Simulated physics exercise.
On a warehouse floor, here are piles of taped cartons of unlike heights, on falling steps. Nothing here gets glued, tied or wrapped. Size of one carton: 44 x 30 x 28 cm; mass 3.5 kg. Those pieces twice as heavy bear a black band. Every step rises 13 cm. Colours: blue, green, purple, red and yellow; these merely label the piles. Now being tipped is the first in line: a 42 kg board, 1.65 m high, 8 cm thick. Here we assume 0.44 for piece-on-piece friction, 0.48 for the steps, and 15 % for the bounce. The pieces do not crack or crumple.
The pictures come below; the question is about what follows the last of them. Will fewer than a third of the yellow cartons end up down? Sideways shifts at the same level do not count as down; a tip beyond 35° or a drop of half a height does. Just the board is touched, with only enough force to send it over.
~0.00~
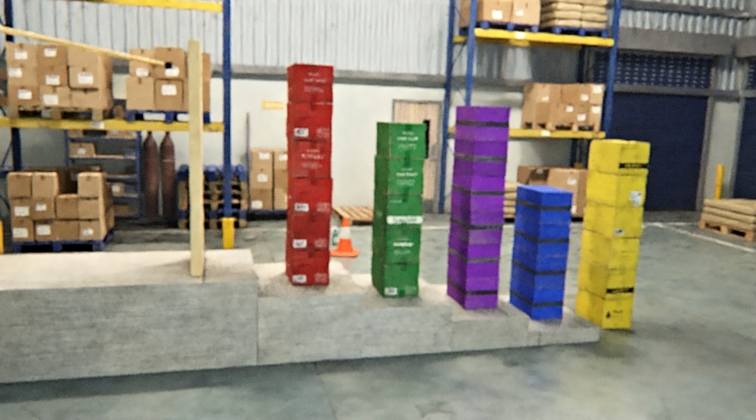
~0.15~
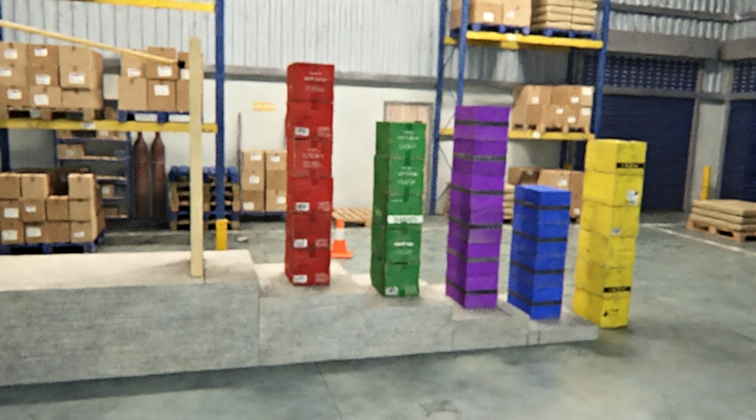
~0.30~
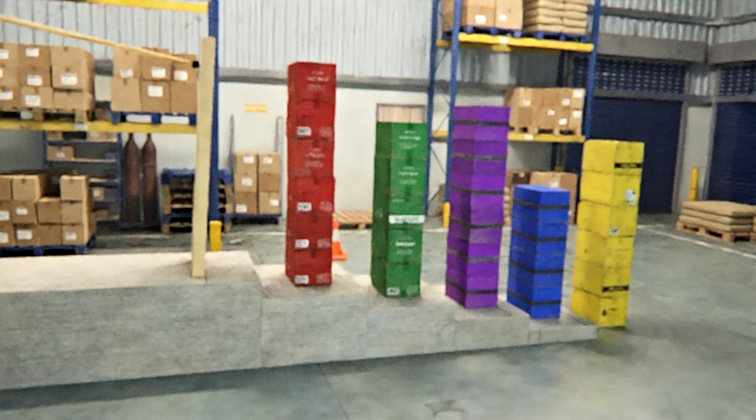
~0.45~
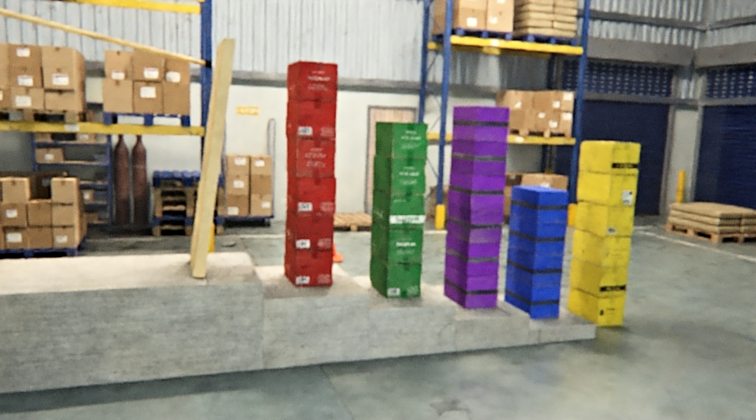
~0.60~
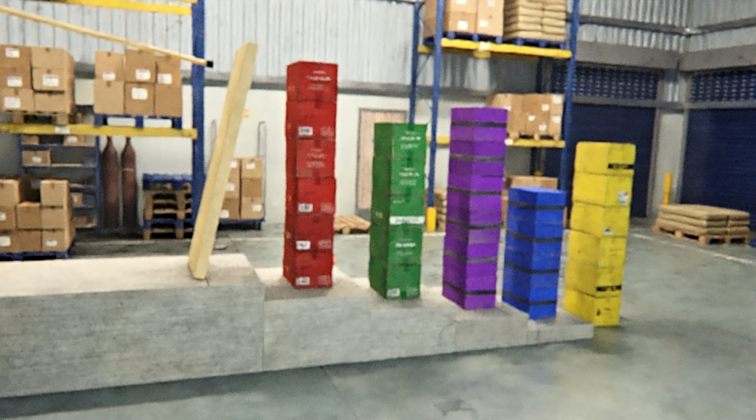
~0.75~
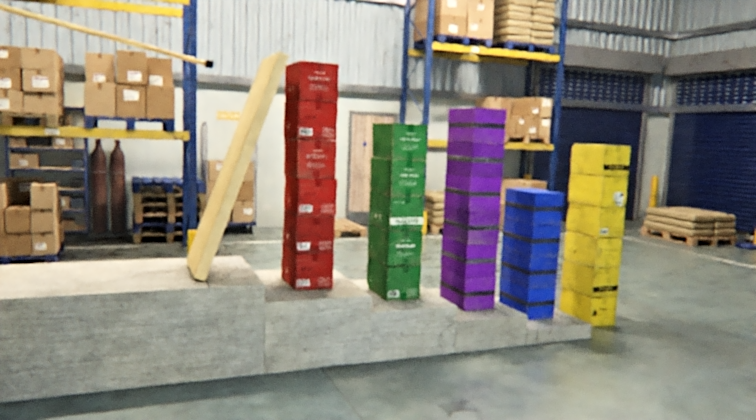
No.
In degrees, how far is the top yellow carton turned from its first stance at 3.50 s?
Roughly 50 degrees.
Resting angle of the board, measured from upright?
About 90° from upright.
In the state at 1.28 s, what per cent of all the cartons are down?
At that instant, 5 percent.
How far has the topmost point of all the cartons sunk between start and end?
Roughly 75 centimetres lower at the end.
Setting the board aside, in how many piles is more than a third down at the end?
It adds up to 5.
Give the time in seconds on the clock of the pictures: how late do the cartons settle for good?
About 4.5 s.
After 1.28 s, board 52° from upright; none of the 6 yellow cartons down (2 of 27 in all colours); top yellow carton unmoved; top red carton 23° from how it stood.
After 2.10 s, board 90° from upright; none of the 6 yellow cartons down (8 of 27 in all colours); top yellow carton unmoved; top purple carton 44° from how it stood, 17 cm lower.
After 3.02 s, board 90° from upright; none of the 6 yellow cartons down (12 of 27 in all colours); top yellow carton 27° from how it stood, 9 cm lower; top purple carton 71° from how it stood, 1.08 m lower.
After 3.50 s, board 90° from upright; 5 of the 6 yellow cartons down (21 of 27 in all colours); top yellow carton 45° from how it stood, 1.19 m lower; top blue carton on its side.
In the end (4.7 s), board 90° from upright; 5 of the 6 yellow cartons down (21 of 27 in all colours); top yellow carton 1.39 m lower; top blue carton on its side. That is 83 per cent. From the last view, middles, top blue carton near (640, 274).
